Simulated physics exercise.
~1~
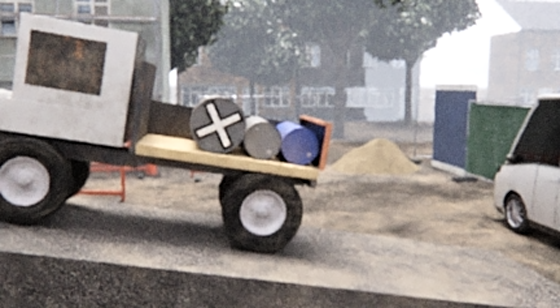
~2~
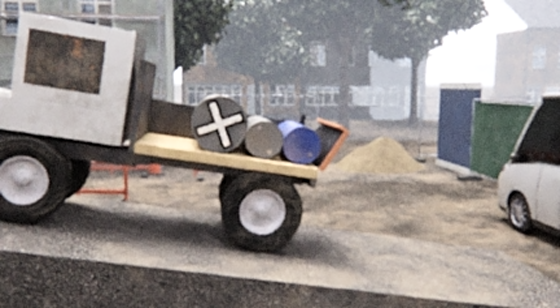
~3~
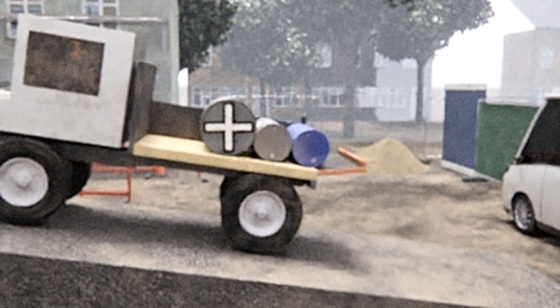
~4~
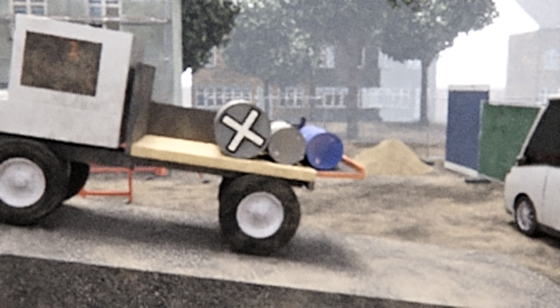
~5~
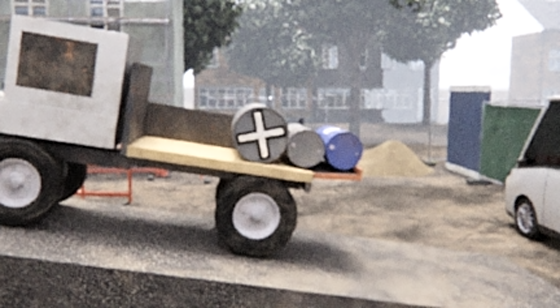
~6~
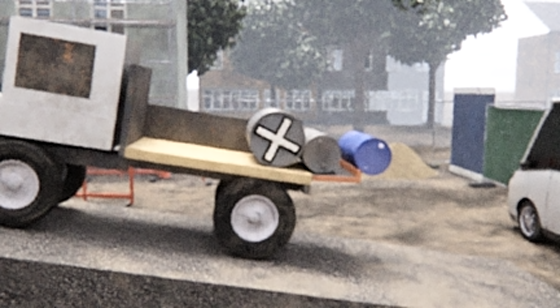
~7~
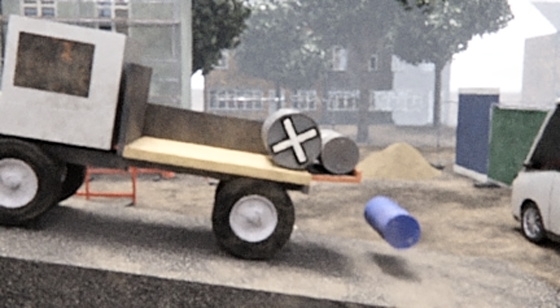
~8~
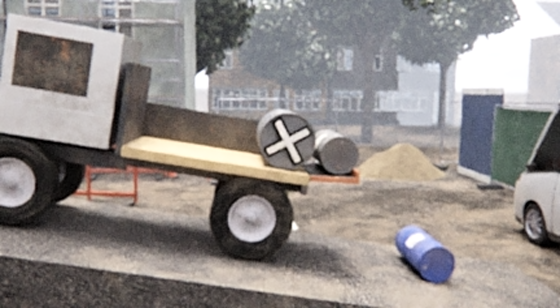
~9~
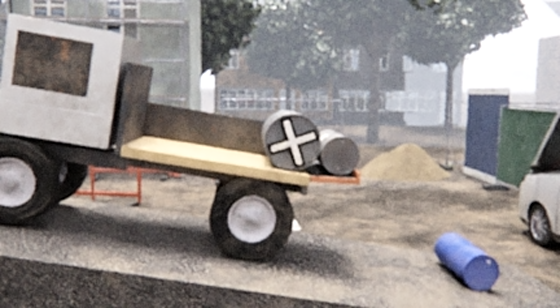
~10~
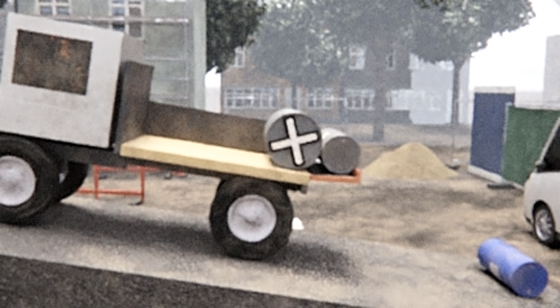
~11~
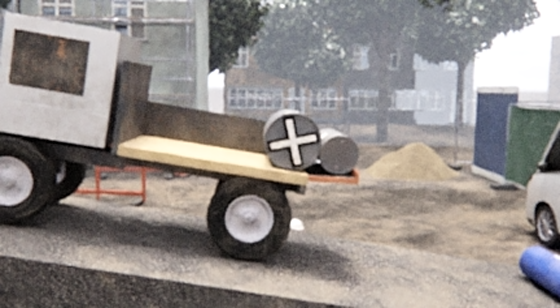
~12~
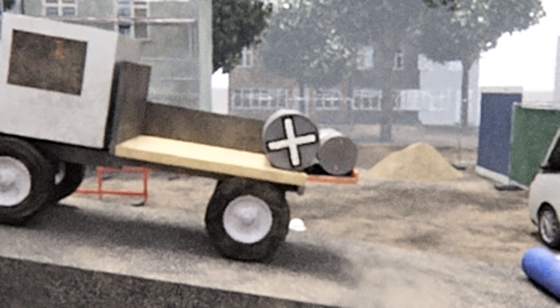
On a sloping dirt lot, the tailgate of a parked truck swung down and three drums rolled right along its bed; the blue one dropped off and rolled away toward a white car, while the cross-marked drum and a grey one stayed at the tail.
